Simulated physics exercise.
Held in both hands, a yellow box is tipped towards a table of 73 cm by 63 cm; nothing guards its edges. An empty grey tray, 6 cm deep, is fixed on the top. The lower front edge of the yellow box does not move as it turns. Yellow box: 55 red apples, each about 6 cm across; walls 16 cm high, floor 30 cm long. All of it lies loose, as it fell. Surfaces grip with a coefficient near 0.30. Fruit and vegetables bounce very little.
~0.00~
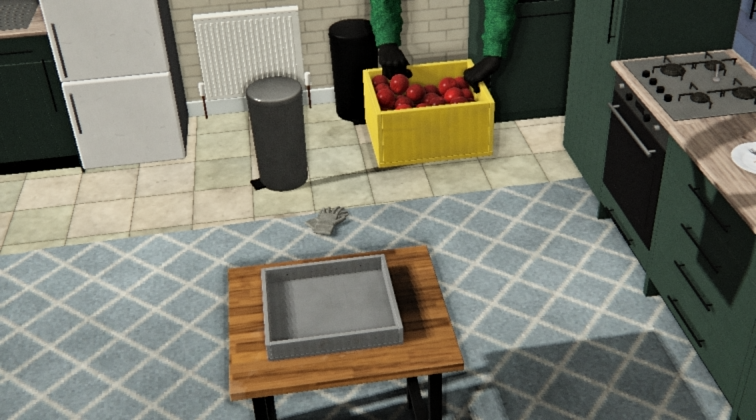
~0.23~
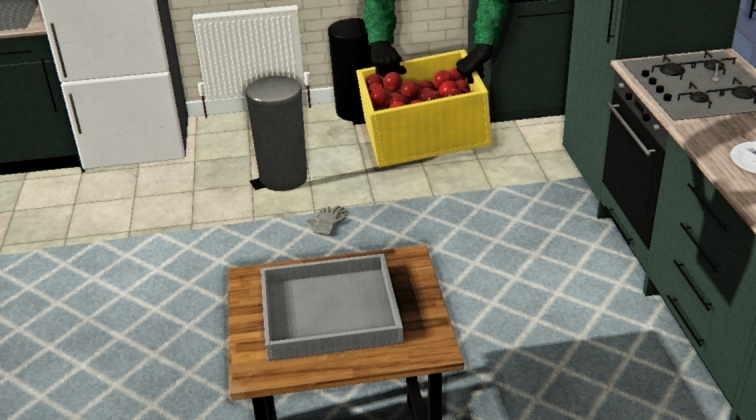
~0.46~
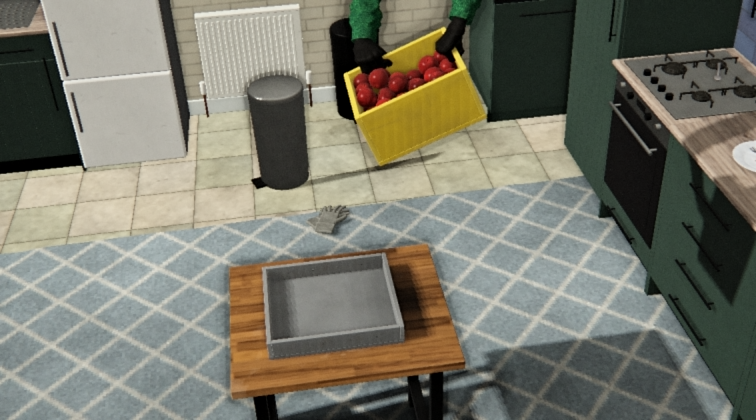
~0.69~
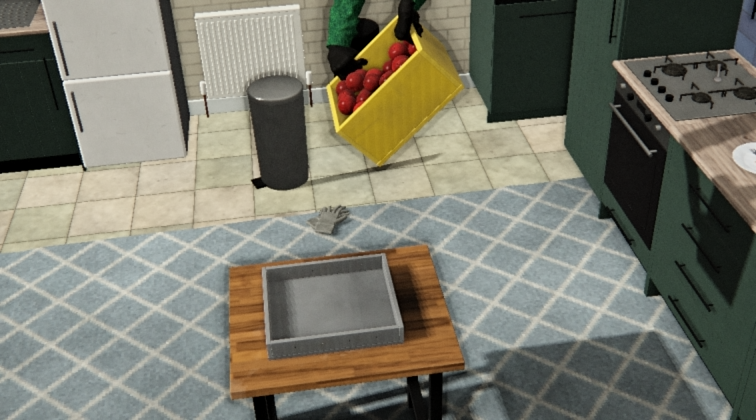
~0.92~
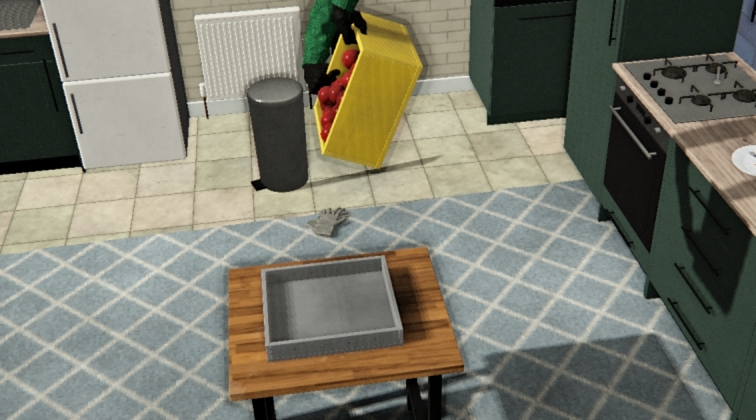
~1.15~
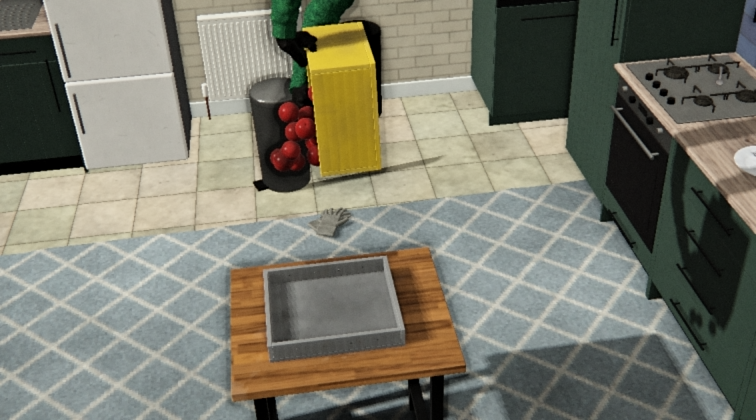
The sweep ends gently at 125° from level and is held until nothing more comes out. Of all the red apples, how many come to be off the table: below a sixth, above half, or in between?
Expect more than half of the load off the table.
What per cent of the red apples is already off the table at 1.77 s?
Some 10 per cent by then.
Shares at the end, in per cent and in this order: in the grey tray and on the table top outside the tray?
About 40 and 0 per cent.
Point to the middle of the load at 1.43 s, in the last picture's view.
Near (303, 166).
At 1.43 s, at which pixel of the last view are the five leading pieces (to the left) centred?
Around (227, 314).
After 1.43 s, tilt 114°; 27 still in the yellow box, 1 in the grey tray, 5 on the table top outside the tray and 22 in the air.
After 1.77 s, tilt 125°; 10 in the grey tray, 26 on the table top outside the tray, 6 over the left end of the table and 13 in the air.
After 2.26 s, tilt 125°; 22 in the grey tray, 3 on the table top outside the tray, 27 over the left end of the table and 3 over the table's other edges.
Outcome (at 2.88 s), 22 in the grey tray, 28 over the left end of the table and 5 over the table's other edges. Asked share, 33 of 55, 60 per cent.
